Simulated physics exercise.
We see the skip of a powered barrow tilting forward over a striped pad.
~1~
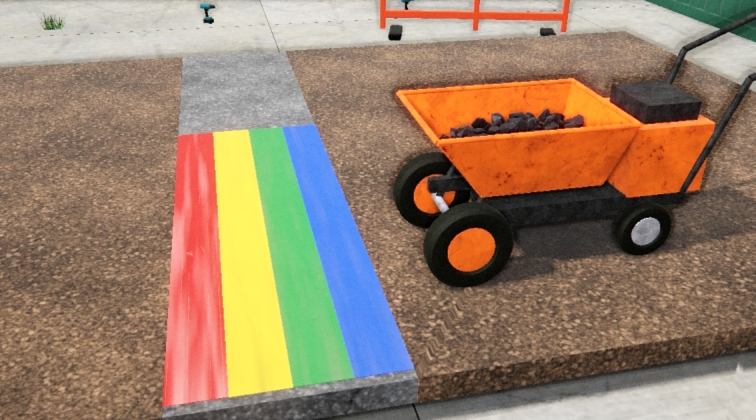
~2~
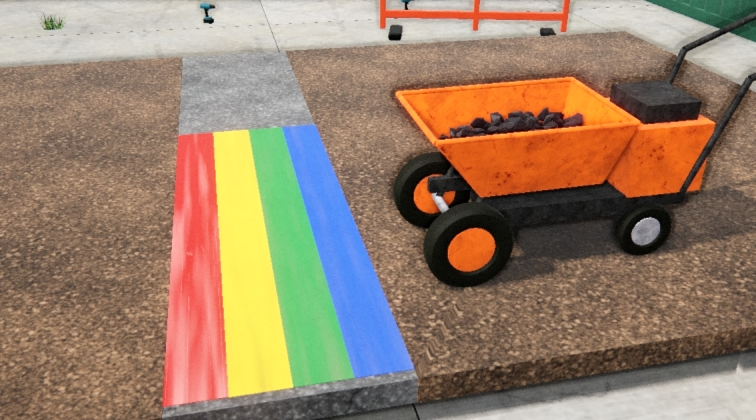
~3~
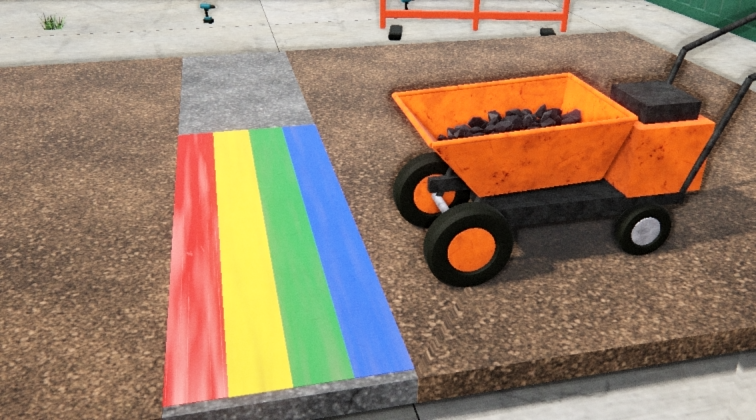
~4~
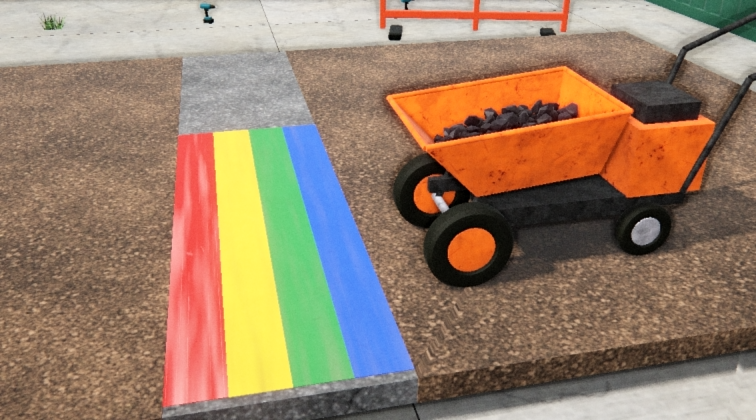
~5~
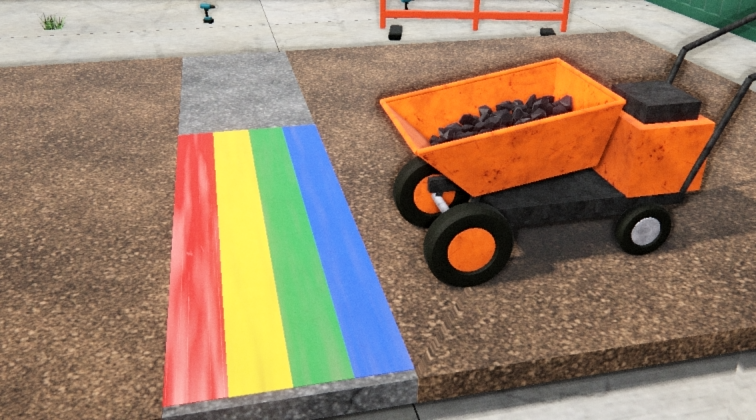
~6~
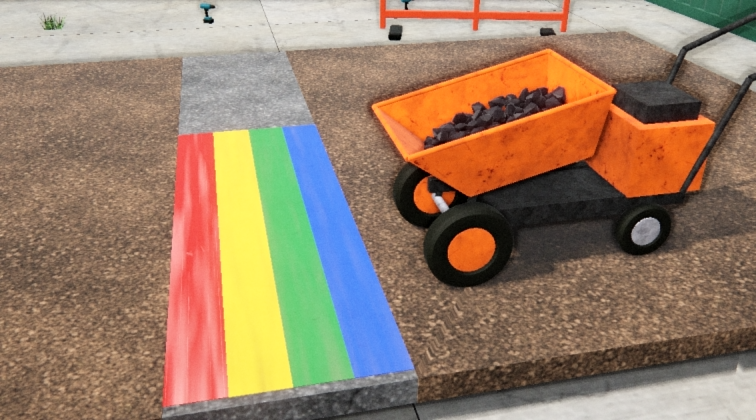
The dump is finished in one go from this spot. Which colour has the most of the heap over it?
Most covered: The green band.
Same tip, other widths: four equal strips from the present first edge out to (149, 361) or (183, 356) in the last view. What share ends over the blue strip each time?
First some 20, then 10 per cent.
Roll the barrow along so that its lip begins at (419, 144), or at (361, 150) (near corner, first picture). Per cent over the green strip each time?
First some 40, then 0 per cent.
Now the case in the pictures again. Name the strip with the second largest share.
Second comes the yellow strip.
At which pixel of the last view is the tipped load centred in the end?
Around (286, 268).
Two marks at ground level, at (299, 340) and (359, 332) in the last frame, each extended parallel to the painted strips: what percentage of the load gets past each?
In turn 50 and 90 in a hundred.
Shortly afterwards, skip tipped steeply; the whole lot in the skip.
Next, skip tipped right over; all but a few in the skip; only a few over the blue strip; a little over the green strip.
Some moments later, skip tipped right over; near a quarter in the skip; a little over the blue strip; near a third over the green strip; near a quarter over the yellow strip; a little over the red strip; only a few off the paint.
In the end, skip tipped right over; a little in the skip; a little over the blue strip; near a third over the green strip; near a quarter over the yellow strip; a little over the red strip; only a few off the paint.
